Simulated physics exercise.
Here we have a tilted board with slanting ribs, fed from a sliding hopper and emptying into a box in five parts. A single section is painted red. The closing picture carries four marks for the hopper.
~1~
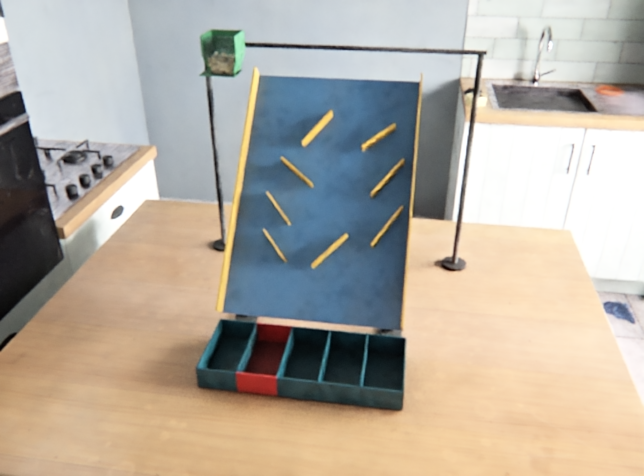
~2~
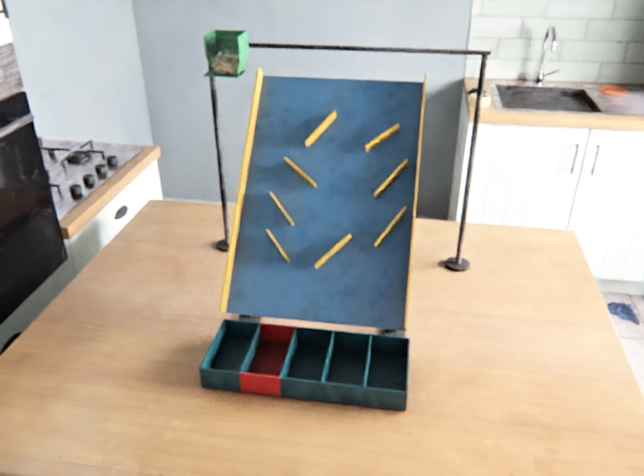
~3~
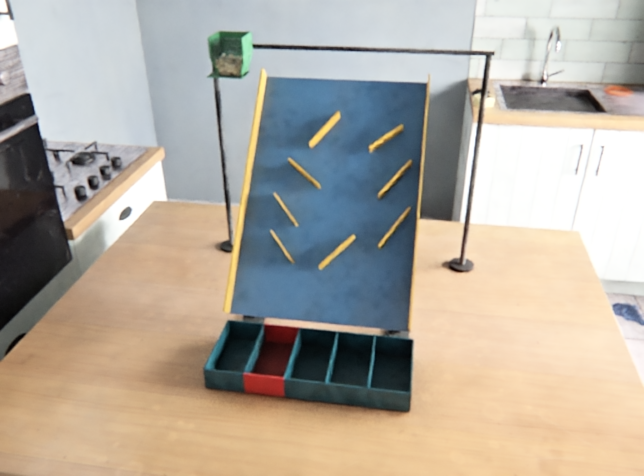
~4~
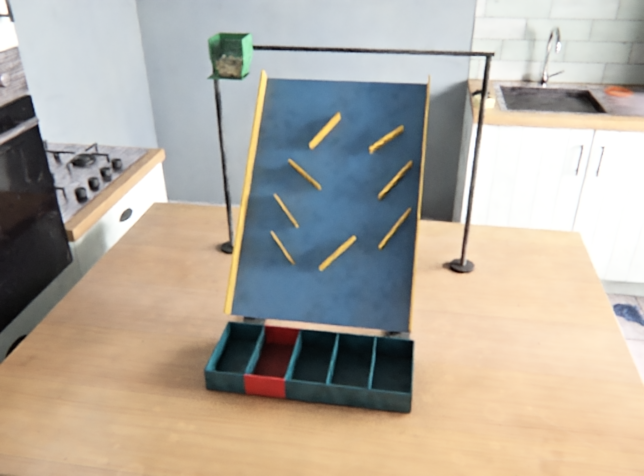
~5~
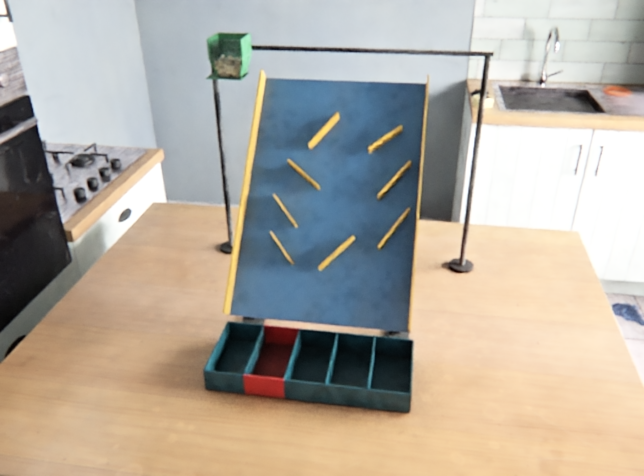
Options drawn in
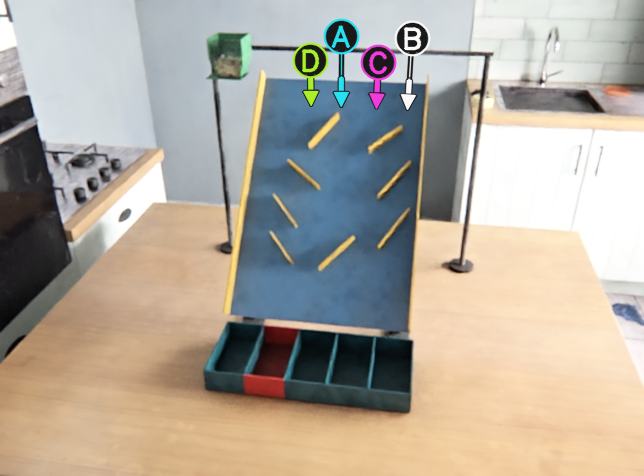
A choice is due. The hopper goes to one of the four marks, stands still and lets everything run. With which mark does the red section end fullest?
Mark C.
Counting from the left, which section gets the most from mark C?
It is the second one.
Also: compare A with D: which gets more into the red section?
Mark A.
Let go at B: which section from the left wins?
It is the second one.
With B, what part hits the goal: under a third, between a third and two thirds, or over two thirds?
Mark B gives between a third and two thirds.
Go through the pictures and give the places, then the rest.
The first frame shows hopper at (226, 66), white beans, door shut.
The second frame shows ribs (306, 142) to (335, 111), (365, 147) to (399, 124), (285, 157) to (314, 183).
The third frame shows ribs (379, 195) to (411, 160), (274, 193) to (295, 223), (379, 246) to (410, 207).
The fourth frame shows ribs (271, 232) to (292, 262), (319, 268) to (355, 236).
The fifth frame shows red section at (264, 385), number 2 of 5 from the left.
On the marked copy, mark A meets the board at (341, 101); mark B meets the board at (407, 104); mark C meets the board at (376, 103); mark D meets the board at (311, 100).
With A, about half in the red section, about a third in other sections, a small part held on the board, a stray few outside the box.
With B, about half in the red section, about a third in other sections, a small part held on the board, a small part outside the box.
With C, most in the red section, a small part in other sections, a small part outside the box.
With D, about a third in the red section, about half in other sections, a small part held on the board.
